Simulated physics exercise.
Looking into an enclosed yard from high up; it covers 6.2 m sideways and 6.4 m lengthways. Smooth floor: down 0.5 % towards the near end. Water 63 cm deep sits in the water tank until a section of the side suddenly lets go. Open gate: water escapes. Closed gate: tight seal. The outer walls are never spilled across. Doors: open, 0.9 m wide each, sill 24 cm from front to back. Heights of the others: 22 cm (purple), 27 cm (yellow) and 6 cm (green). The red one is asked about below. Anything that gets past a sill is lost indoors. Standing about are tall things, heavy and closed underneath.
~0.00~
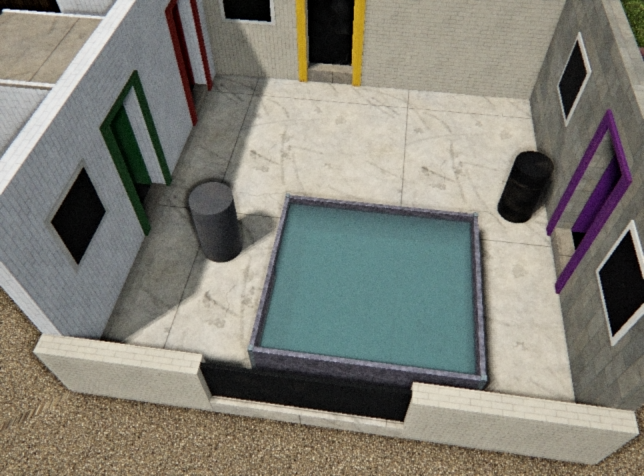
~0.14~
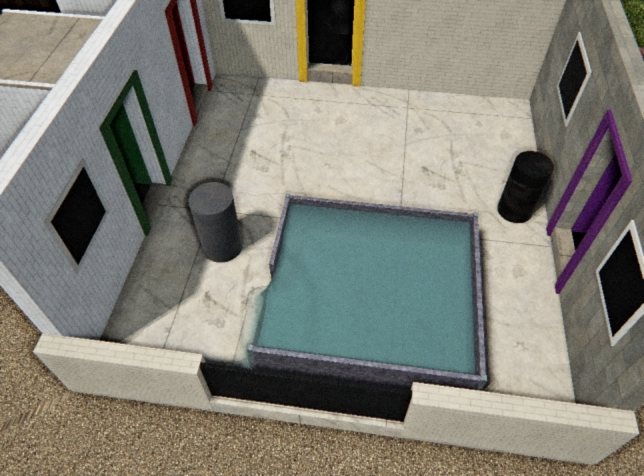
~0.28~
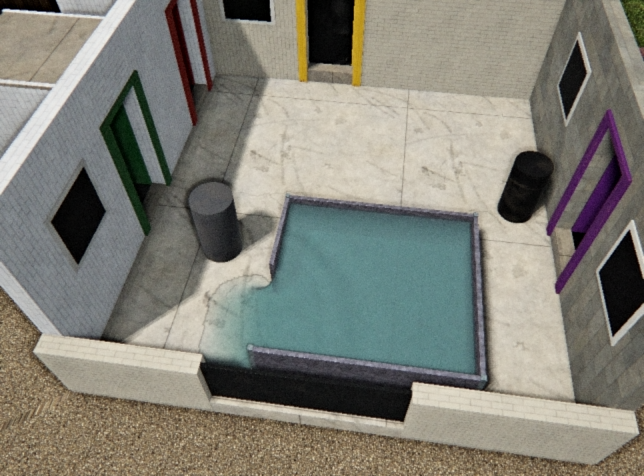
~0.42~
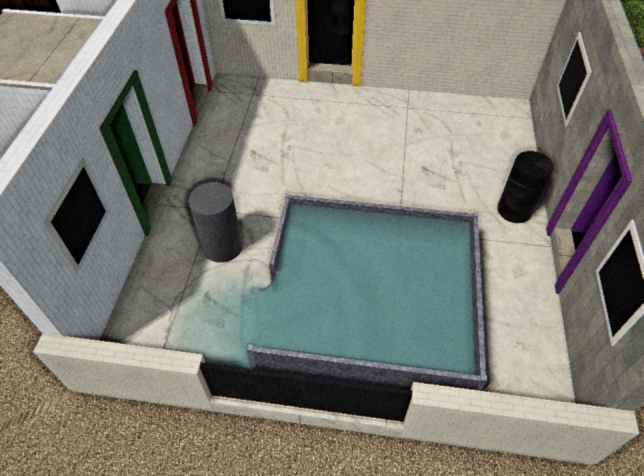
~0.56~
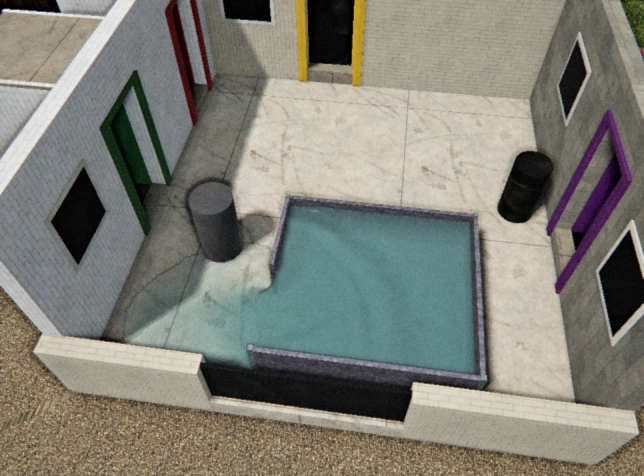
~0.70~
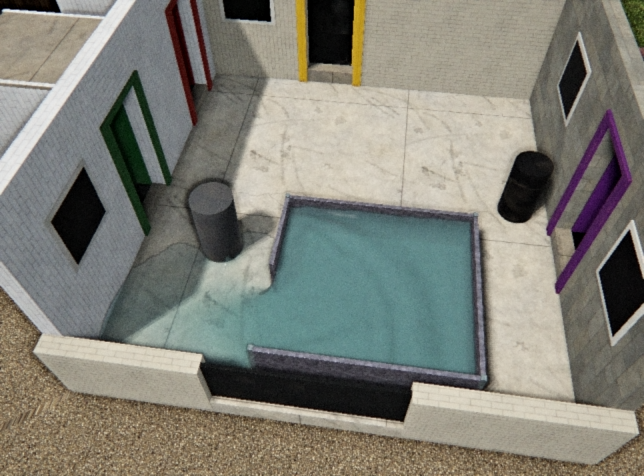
A large square tank of water stood in a walled yard until its left side broke open near the front corner, and water poured out, spreading across the pale floor toward the left wall.
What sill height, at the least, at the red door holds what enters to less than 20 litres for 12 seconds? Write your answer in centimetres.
A height of roughly 13 cm.
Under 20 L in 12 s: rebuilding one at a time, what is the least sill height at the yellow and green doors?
You'd want some 11.5 cm at yellow and some 15 cm at green.
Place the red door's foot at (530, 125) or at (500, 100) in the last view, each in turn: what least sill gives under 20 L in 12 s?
Minimums: Roughly 14.0 cm and 12.0 cm.
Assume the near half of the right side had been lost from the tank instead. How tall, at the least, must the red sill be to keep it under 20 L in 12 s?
If so: Around 13.5 cm.
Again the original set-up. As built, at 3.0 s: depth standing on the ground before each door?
In cm: Purple 0, red 5, yellow 0, green 15.
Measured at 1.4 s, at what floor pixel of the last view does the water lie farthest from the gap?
Somewhere near the pixel (161, 202).
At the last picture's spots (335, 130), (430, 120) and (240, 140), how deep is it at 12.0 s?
The depths come to about 8, 7 and 11 cm.
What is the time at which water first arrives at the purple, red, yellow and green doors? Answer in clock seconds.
So purple sees it at 6.5 s, red at 2.6 s, yellow at 3.6 s and green at 1.3 s.
After 1.4 s water covers 15 % of the floor, deepest (56 cm) near (89, 366); it has not reached the red door.
After 3.0 s water covers 40 % of the floor, deepest (42 cm) near (95, 354); 5 cm at the red door, 0 litres in over its 15 cm sill.
After 12.0 s water covers 100 % of the floor, deepest (20 cm) near (575, 432); 10 cm at the red door, 9 litres in over its 15 cm sill.
At the red door as built, the water arrived by 2.7 s and peaked near 15 cm at 9.0 s.
Run again over the same 12 s with other heights there, 34 litres in over 11.5 cm, 6 litres over 16 cm. The limit of 20 litres is kept from about 13 cm up.
